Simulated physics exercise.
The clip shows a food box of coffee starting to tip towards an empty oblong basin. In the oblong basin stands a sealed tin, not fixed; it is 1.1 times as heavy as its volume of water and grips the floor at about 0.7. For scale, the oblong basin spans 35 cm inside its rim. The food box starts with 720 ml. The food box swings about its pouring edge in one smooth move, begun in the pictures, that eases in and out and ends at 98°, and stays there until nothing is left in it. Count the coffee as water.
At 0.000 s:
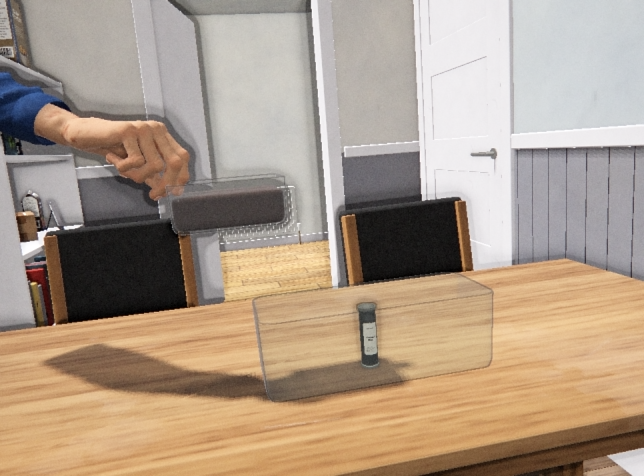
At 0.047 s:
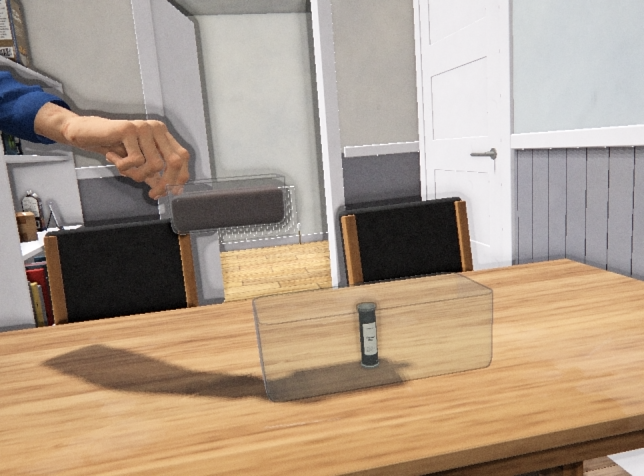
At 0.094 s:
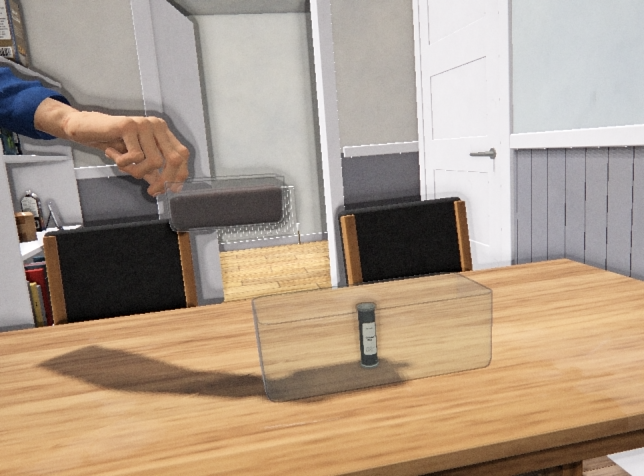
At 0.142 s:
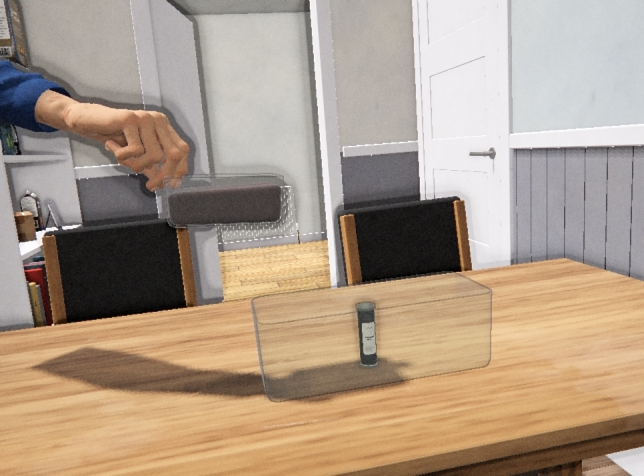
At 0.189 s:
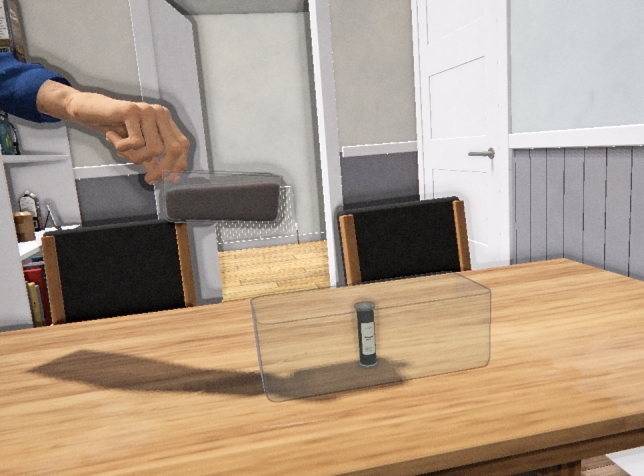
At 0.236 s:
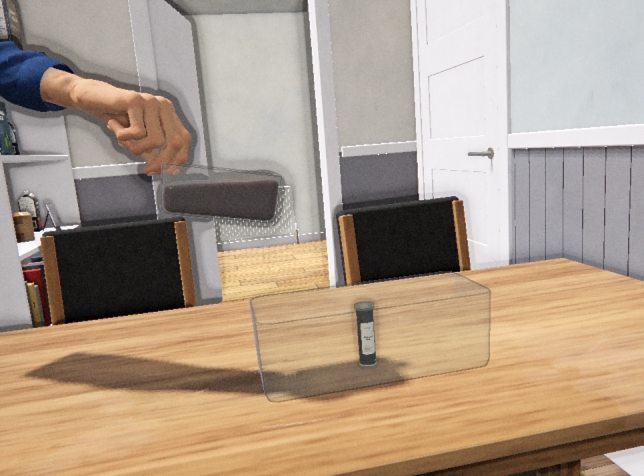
A hand in a blue sleeve reaches in from the left above a light wooden table, seen from slightly above in a room with two black chairs, grey panelling and a white door. It holds a dark box with a clear outer edge over a transparent oblong basin, behind which a small dark tube with a pale label stands. The box slowly tilts slightly, its left end rising, while the view stays nearly still.
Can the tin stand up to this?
It remains upright.
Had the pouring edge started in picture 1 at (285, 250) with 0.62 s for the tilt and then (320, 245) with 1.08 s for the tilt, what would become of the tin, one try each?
First it falls; then it remains upright.
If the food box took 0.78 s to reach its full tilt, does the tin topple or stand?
Then it remains upright.
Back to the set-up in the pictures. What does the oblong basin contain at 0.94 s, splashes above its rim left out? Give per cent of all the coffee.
About 66 per cent.
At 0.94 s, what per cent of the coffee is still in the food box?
Near 10 in a hundred.
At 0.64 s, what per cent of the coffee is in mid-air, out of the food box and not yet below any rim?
Near 44 in a hundred.
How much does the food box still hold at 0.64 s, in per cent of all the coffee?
Some 52 per cent.
By 0.64 s the tilt is 63° and 51 per cent is still to pour; the tin stands where it began.
By 0.94 s the tilt is 94° and 10 per cent is still to pour; the tin stands where it began.
By 1.24 s the tilt is 98° and 1 per cent is still to pour; the tin stands where it began.
By 1.58 s the tilt is 98° and 0 per cent is still to pour; the tin stands where it began.
At rest the tin stands where it began.
